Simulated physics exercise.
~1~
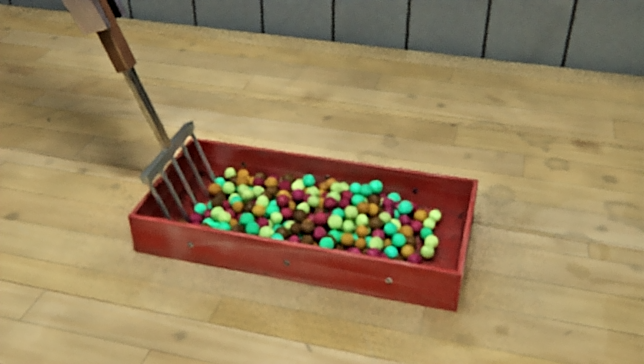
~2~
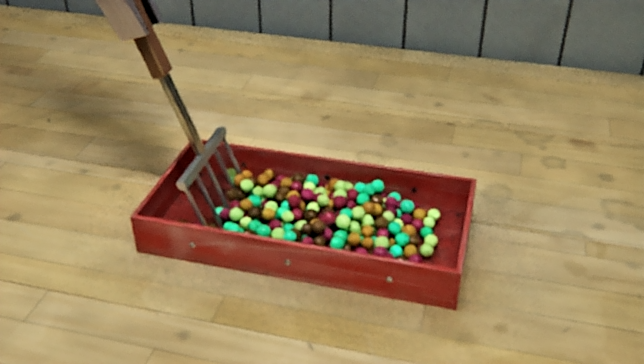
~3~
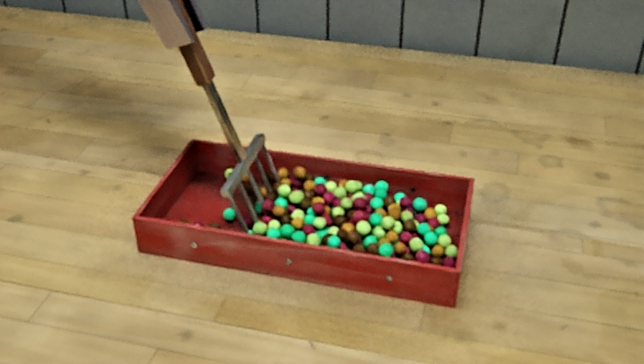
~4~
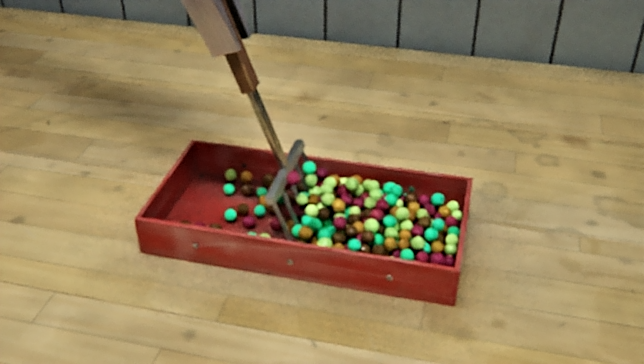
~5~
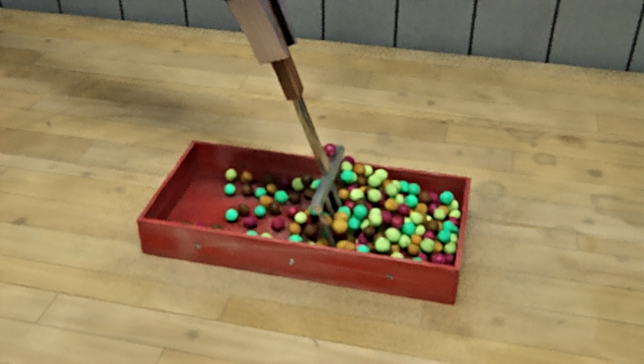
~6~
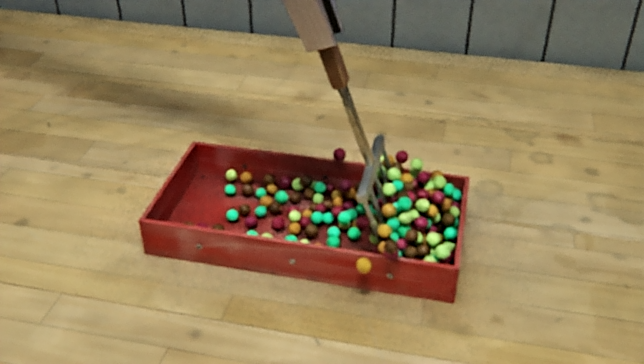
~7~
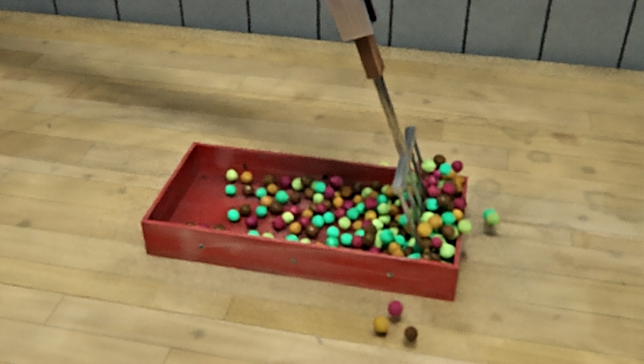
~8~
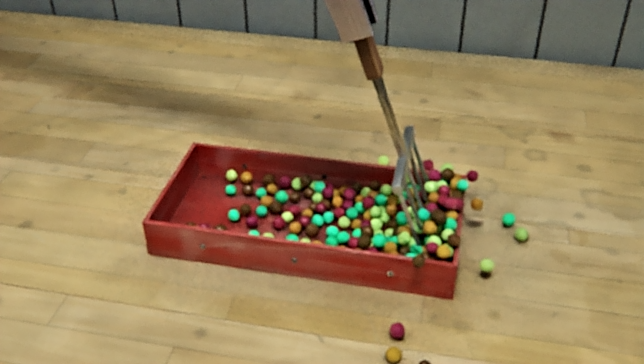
On a wooden floor, a rake pushing colourful balls rightward along a red trough, heaping them up and spilling a few outside.
